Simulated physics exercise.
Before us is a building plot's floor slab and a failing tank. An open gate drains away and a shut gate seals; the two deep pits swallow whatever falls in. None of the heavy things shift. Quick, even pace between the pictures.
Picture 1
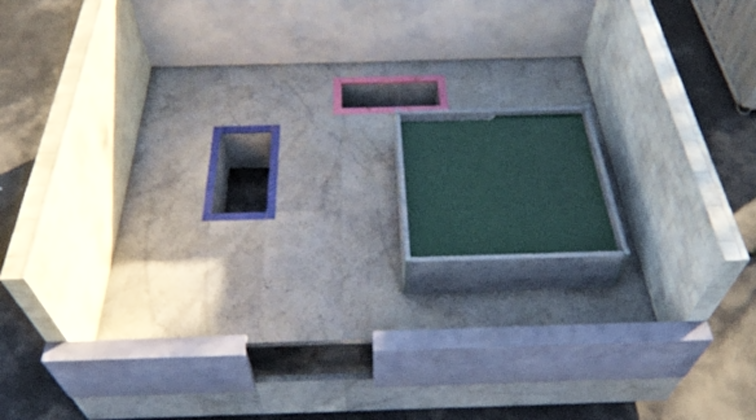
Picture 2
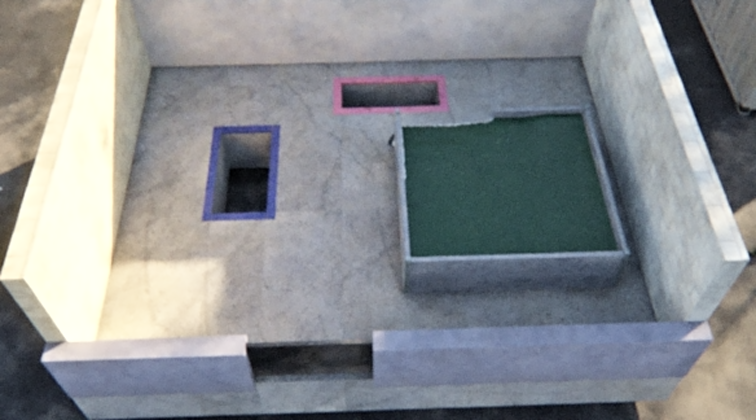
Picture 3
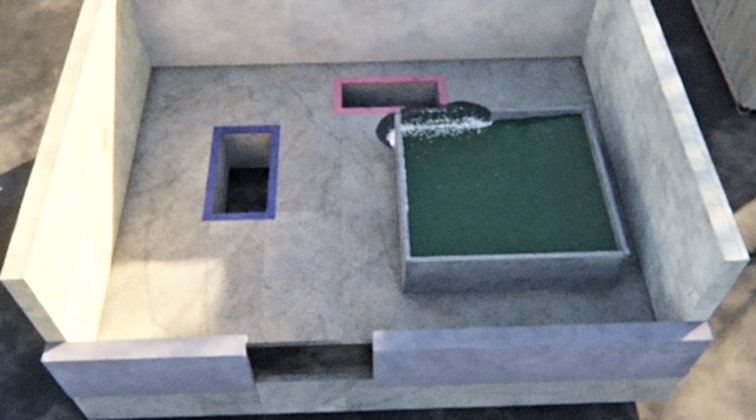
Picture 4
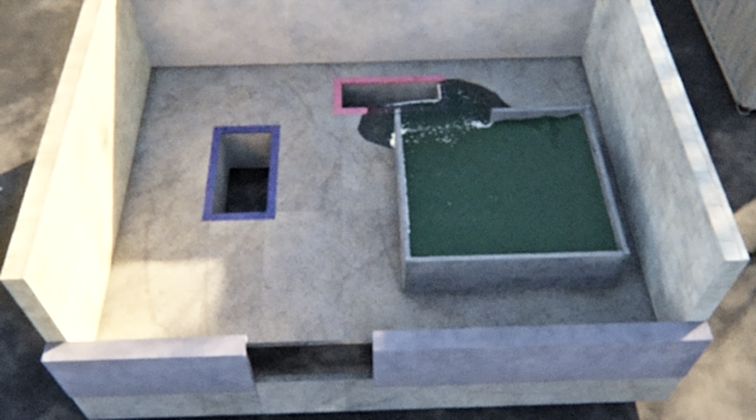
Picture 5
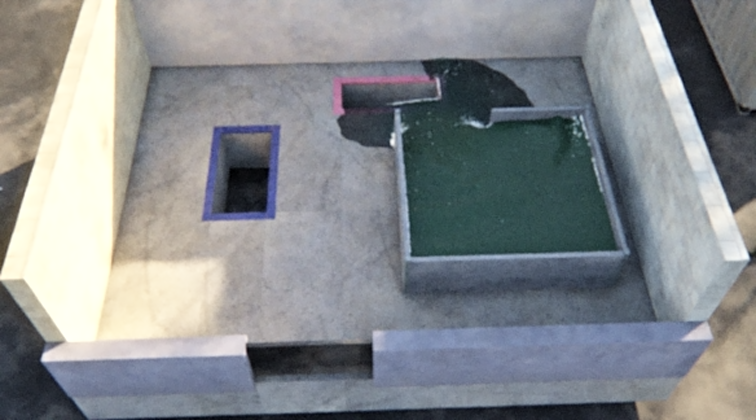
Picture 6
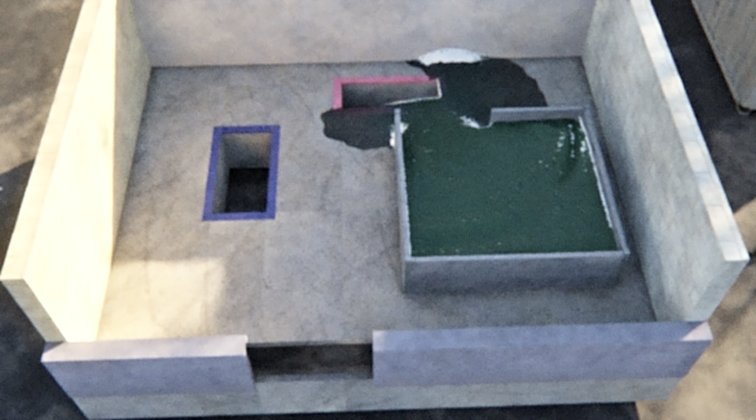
Dark green water sits still in an open tank on a walled concrete slab, then breaks out through a gap in the tank's far side. It foams over the edge, spreads around the pink-edged opening, and reaches the back wall, while the blue-edged opening stays dry.
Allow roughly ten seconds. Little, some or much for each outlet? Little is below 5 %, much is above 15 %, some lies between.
The gate gets little. The blue pit gets little. The pink pit gets much.
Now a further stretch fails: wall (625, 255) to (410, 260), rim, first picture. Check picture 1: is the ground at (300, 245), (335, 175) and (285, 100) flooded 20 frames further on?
Point 1: Inundated; point 2: Unwetted; point 3: Unwetted.
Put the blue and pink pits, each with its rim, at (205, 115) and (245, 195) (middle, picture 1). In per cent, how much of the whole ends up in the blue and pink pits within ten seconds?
Looks like blue collects 35 percent and pink collects 4 percent.
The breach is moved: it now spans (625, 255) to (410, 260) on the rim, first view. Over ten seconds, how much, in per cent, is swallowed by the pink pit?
Per cent to pink: 14.
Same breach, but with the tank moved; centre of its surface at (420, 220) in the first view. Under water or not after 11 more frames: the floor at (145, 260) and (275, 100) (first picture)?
The first spot ends up bone-dry, while the second ends up waterlogged.
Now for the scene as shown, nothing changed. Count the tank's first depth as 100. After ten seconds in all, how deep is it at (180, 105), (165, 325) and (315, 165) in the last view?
About 4, 6 and 0 per cent.
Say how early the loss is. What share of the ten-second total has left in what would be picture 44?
80 per cent.
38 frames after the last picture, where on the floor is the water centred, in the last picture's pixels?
My reading is close to (479, 184).
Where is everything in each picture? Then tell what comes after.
Still water in the open tank at (503, 182), in the first picture.
Water pours out on the open tank's far side and has run to a hidden place, in the second picture.
The front is at (478, 109), out from the gap on the open tank's far side, in the third picture.
Water pours out on the open tank's far side and has run to (462, 84), in the fourth picture.
The front is at (463, 60), out from the gap on the open tank's far side, in the fifth picture.
Water pours out on the open tank's far side and has run to (500, 59), in the sixth picture.
A moment on, water covers 15 % of the floor; the gate 0 %, the blue pit 0 %, the pink pit 11 %.
Next, water covers 25 % of the floor; the gate 0 %, the blue pit 0 %, the pink pit 21 %.
Then, water covers 35 % of the floor; the gate 0 %, the blue pit 0 %, the pink pit 33 %.
Later, water covers 50 % of the floor; the gate 0 %, the blue pit 0 %, the pink pit 47 %.
In the end, water covers 75 % of the floor; the gate 0 %, the blue pit 1 %, the pink pit 60 %.
